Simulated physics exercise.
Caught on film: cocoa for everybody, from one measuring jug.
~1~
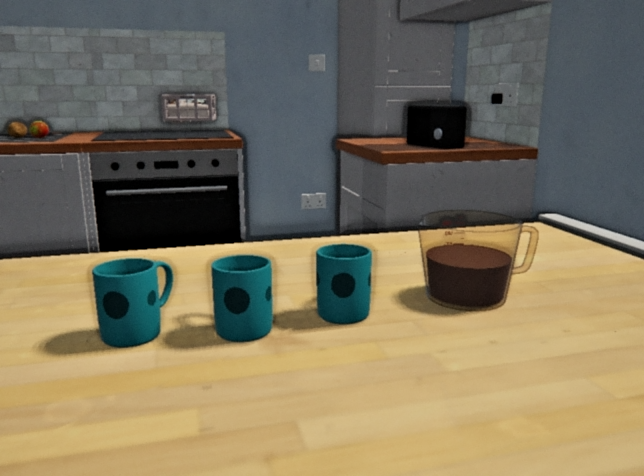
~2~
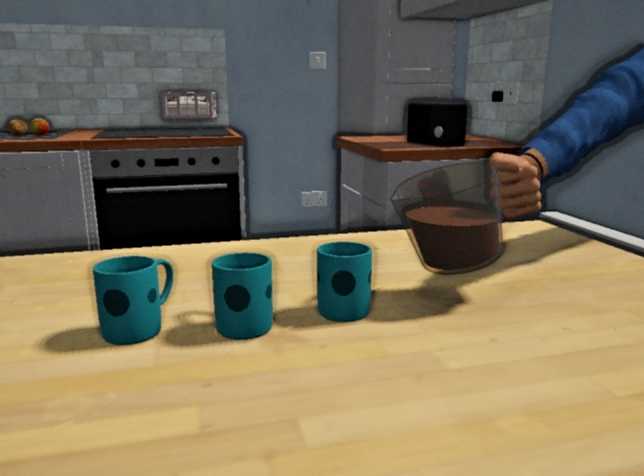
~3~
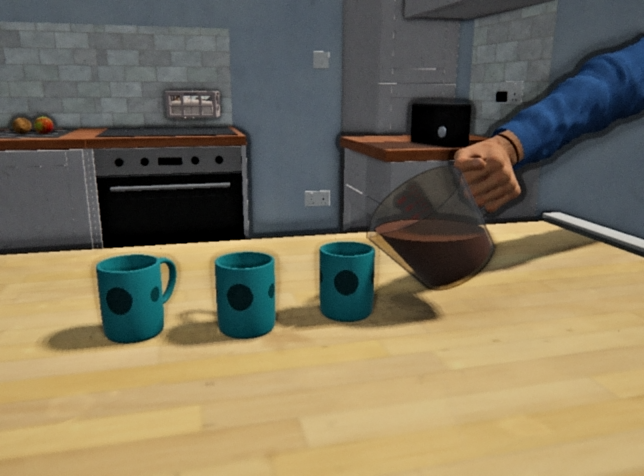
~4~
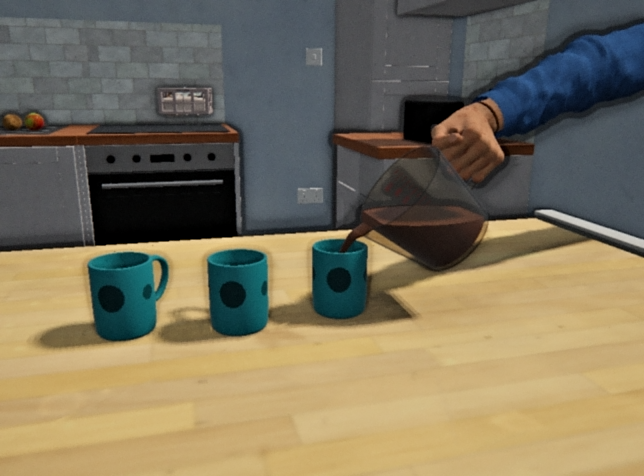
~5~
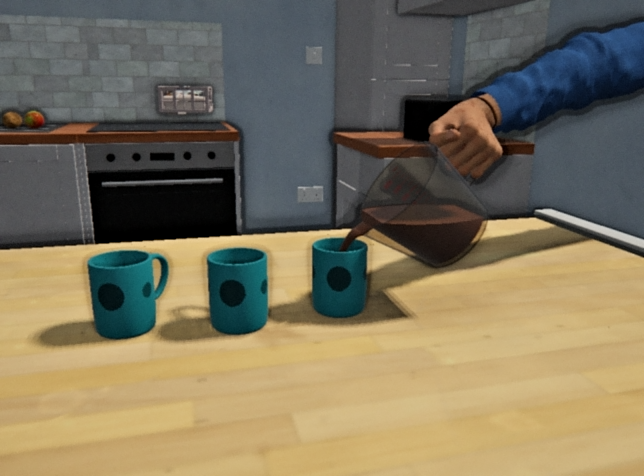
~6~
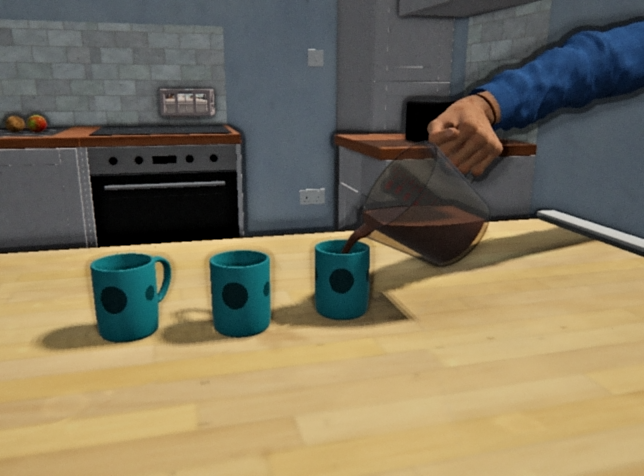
In this clip, a hand in a blue sleeve lifts a clear jug of brown cocoa from a wooden table, moves it left toward three teal spotted mugs, tilts it, and pours cocoa into the rightmost mug.
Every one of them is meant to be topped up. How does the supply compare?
The cocoa falls short.
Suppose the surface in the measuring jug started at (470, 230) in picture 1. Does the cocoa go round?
Then: Will do.
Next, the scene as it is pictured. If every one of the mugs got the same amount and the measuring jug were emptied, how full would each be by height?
Near 65 in a hundred.
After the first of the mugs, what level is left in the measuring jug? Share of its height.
Near 30 in a hundred.
Next, the first is about two thirds full.
After that, the first is done and the measuring jug has about half of its load.
Finally, the measuring jug is empty with two filled and the next at about a quarter of a serving.
